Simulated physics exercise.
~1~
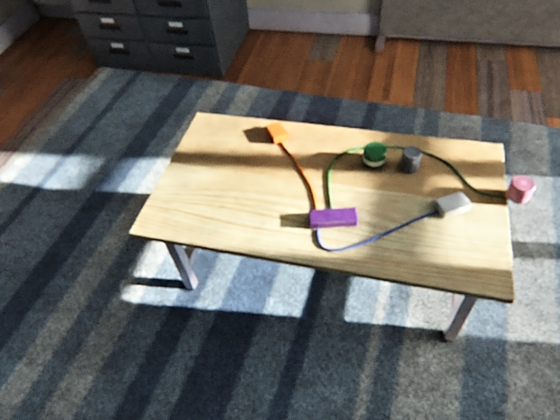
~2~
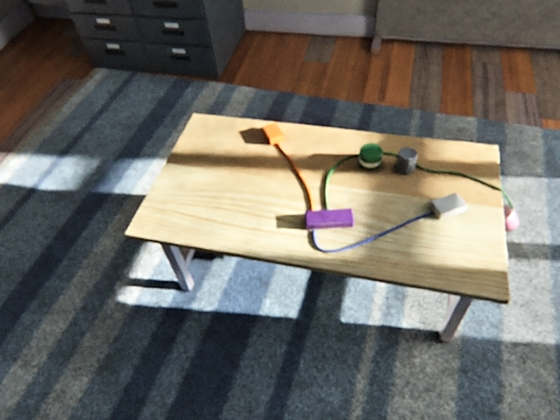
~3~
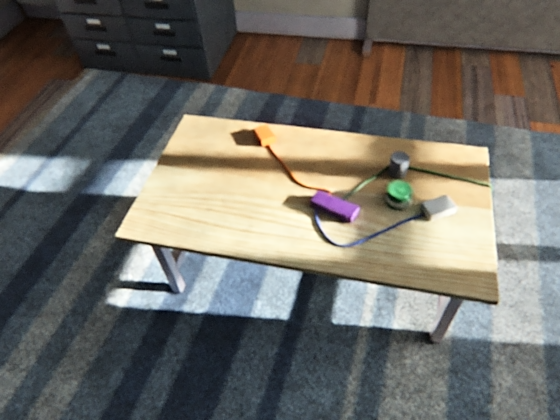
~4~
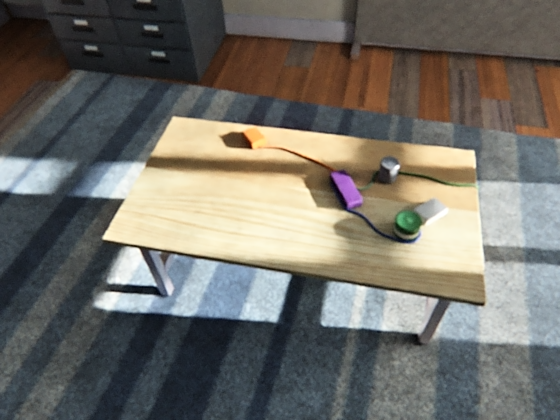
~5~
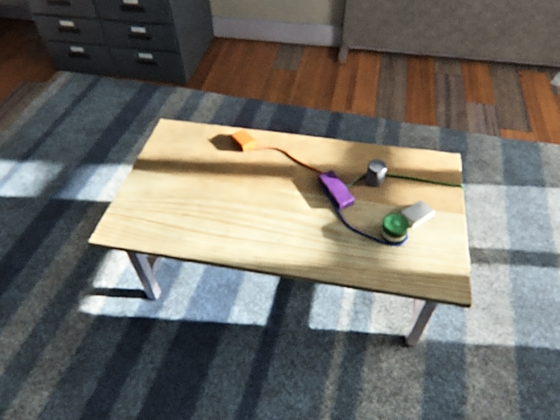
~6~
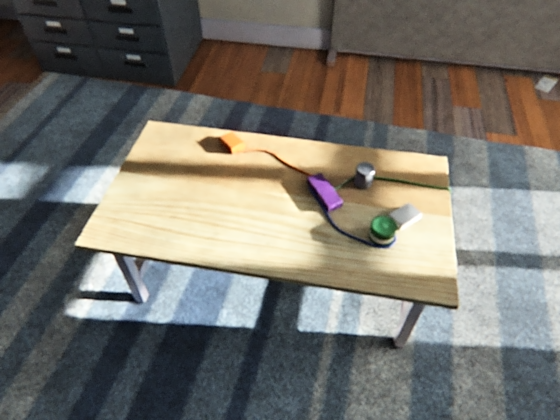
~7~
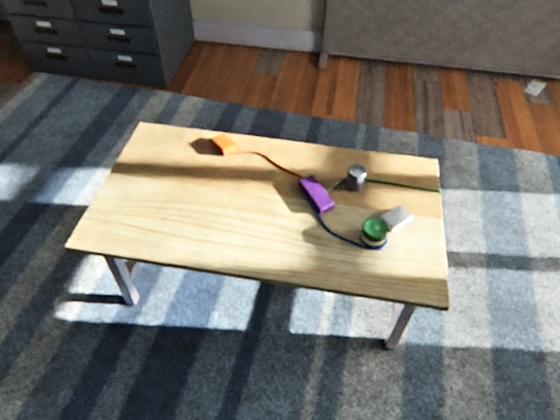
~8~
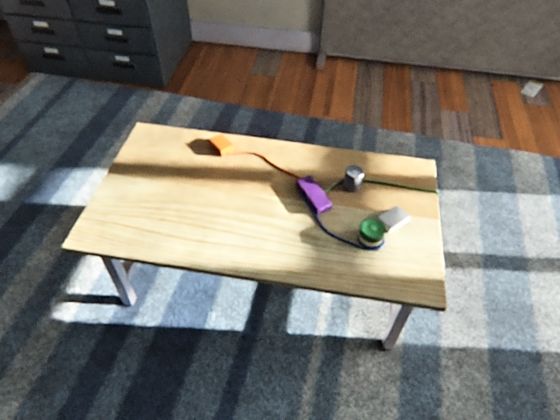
A pale wooden table stands on a blue-grey striped rug, seen from above in a sunlit room with grey drawers behind. An orange block sits at the back left, a purple strip near the middle, and a green canister, grey tub and whitish block to the right, among coloured cables. A pink object at the right edge drops out of sight, pulling the green cable rightward. The purple strip swings right and backward, while the green canister slides toward the front beside the whitish block. Both then rest on the table, the orange block still in place.
